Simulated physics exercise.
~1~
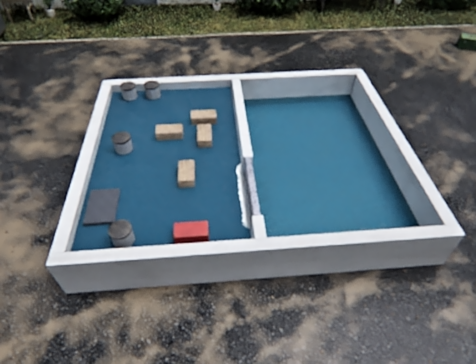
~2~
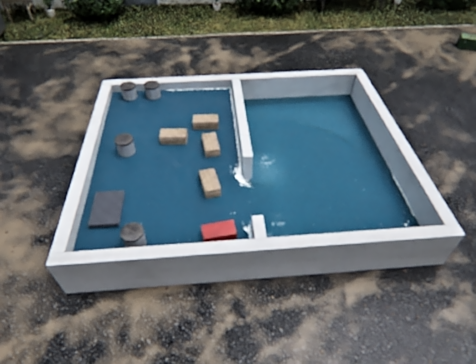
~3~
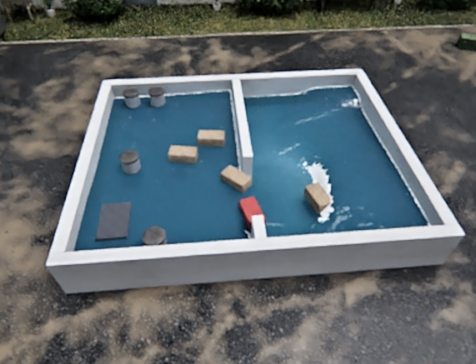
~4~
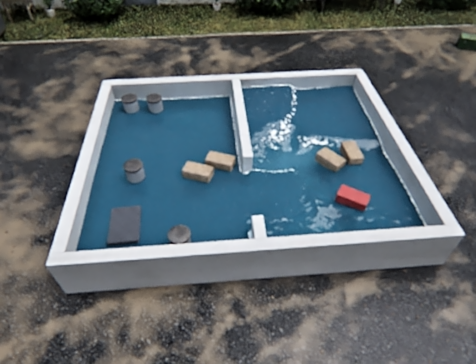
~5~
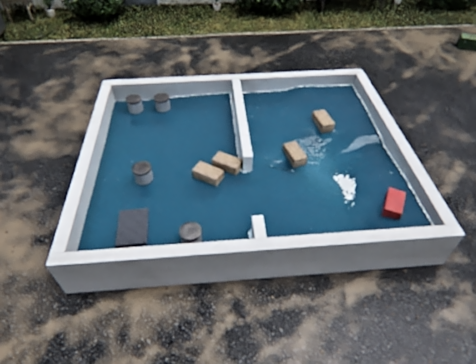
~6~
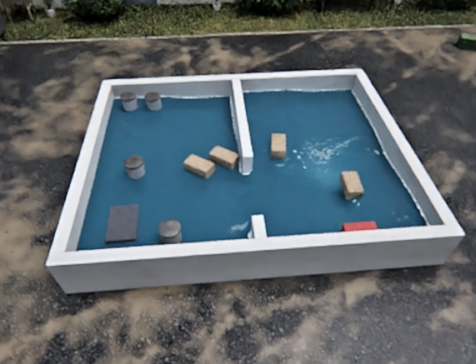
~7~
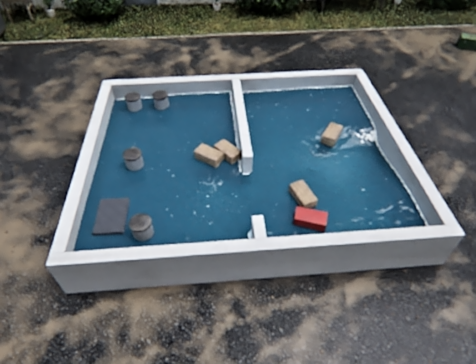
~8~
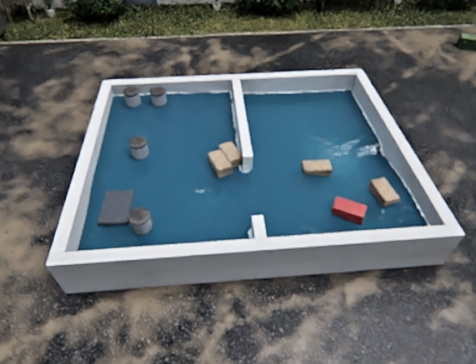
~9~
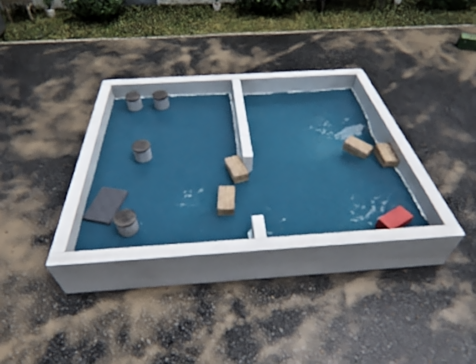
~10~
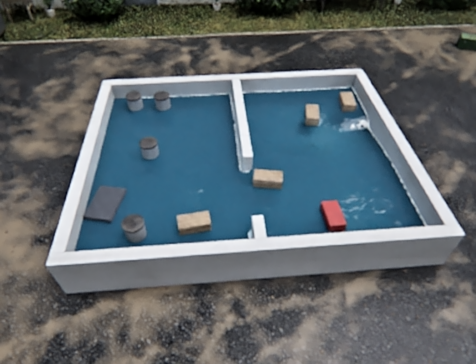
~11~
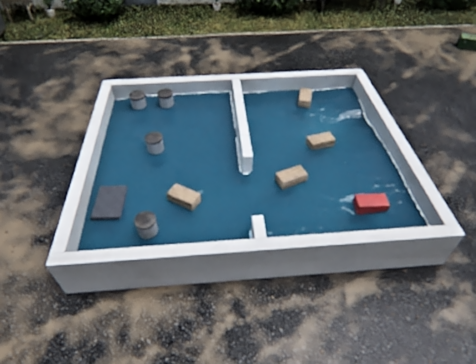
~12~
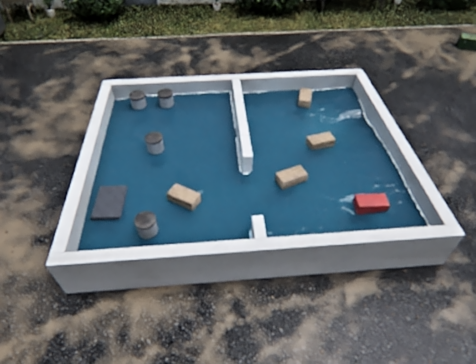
A red block floats through the wall gap, and four blocks end up right.
